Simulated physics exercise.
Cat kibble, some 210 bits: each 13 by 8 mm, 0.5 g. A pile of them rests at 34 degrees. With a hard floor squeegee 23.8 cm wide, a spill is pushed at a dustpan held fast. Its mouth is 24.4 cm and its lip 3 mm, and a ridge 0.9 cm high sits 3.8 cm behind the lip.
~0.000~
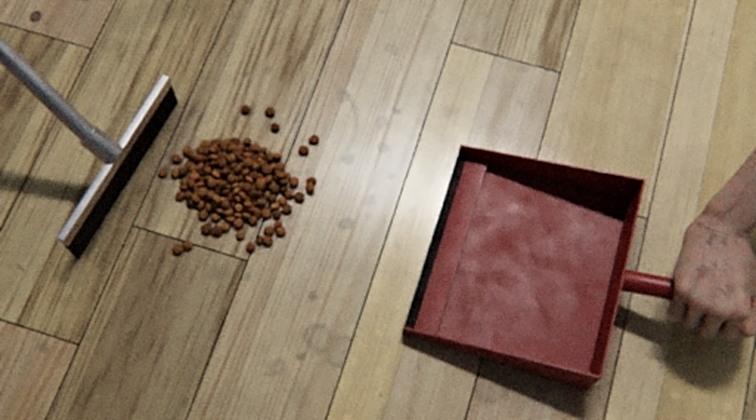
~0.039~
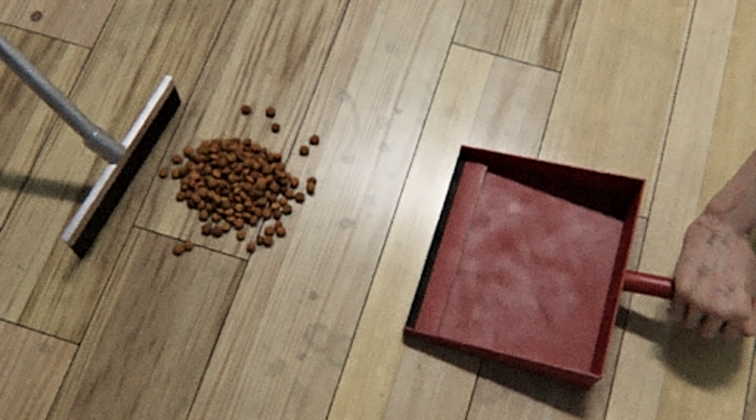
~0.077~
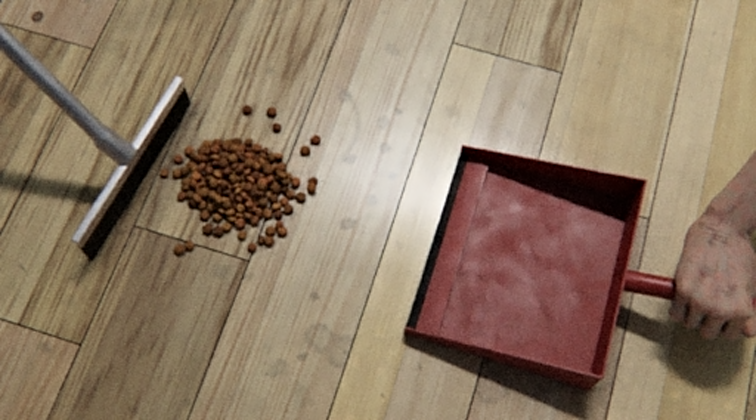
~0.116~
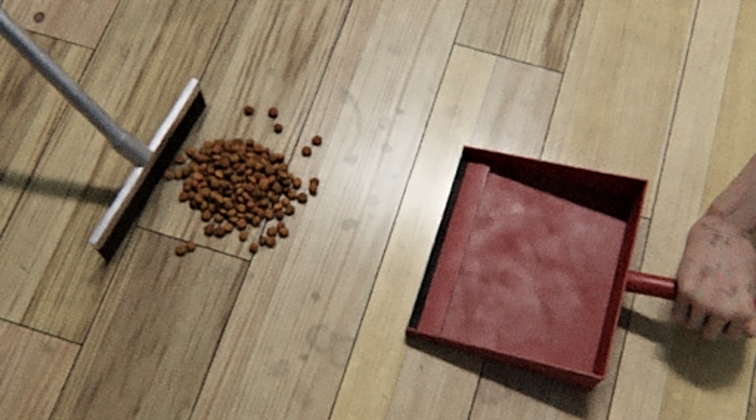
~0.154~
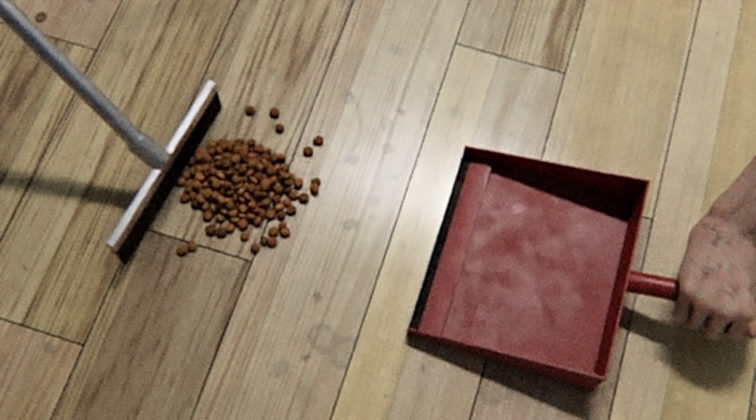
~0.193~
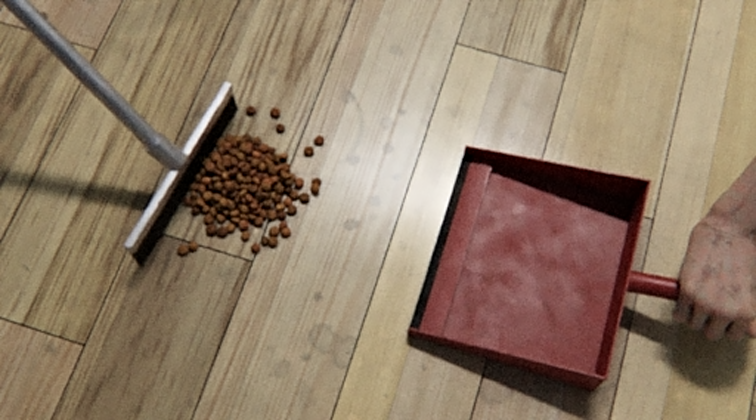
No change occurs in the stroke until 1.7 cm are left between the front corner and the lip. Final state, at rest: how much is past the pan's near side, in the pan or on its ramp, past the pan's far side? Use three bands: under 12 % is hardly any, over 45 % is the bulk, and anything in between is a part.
Past the pan's near side: Hardly any, in the pan or on its ramp: A part, past the pan's far side: Hardly any.
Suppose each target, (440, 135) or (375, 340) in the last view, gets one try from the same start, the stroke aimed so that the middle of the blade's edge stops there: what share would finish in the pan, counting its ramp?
Some 5 and 25 per cent.
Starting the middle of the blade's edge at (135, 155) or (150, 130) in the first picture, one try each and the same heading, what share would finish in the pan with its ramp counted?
I'd put it near 25 per cent for the first and near 15 per cent for the second.
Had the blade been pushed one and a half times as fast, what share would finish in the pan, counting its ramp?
Share: About 35 %.
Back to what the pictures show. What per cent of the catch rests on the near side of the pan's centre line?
20 per cent.
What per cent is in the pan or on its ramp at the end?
I reckon around 35 in a hundred.
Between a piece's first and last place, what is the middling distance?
Around 26 centimetres.
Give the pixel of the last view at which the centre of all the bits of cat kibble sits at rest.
At about (438, 222).
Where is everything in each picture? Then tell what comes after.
Blade from (65, 240) to (166, 83), moved 0.0 cm, 0 of the pieces shifted so far; middle of the pieces at (236, 183); pan at (535, 270), in the first picture.
Blade from (69, 241) to (170, 83), moved 0.4 cm, 0 of the pieces shifted so far; middle of the pieces at (237, 183), in the second picture.
Blade from (79, 242) to (180, 85), moved 1.5 cm, 0 of the pieces shifted so far; middle of the pieces at (238, 183), in the third picture.
Blade from (96, 244) to (196, 87), moved 3.3 cm, 0 of the pieces shifted so far; middle of the pieces at (239, 184), in the fourth picture.
Blade from (114, 246) to (212, 88), moved 5.2 cm, 12 of the pieces shifted so far; middle of the pieces at (241, 184), in the fifth picture.
Blade from (131, 248) to (228, 90), moved 7.1 cm, 94 of the pieces shifted so far; middle of the pieces at (245, 185); pan at (540, 271). Its pace works out near 0.50 m/s, heading 11 degrees away from the viewer's side, in the sixth picture.
After 0.47 s, middle of the blade 18 cm from the lip; 0 % over the lip, far side 0 %, near side 0 %.
Then, at 0.66 s, middle of the blade 9 cm from the lip; 0 % over the lip, far side 0 %, near side 0 %.
After 0.97 s, middle of the blade 3 cm from the lip; 35 % over the lip, far side 5 %, near side 0 %.
By 1.4 s all is still; near side 0 %, pan 35 %, far side 5 %, in front of the lip or behind the blade 60 %.
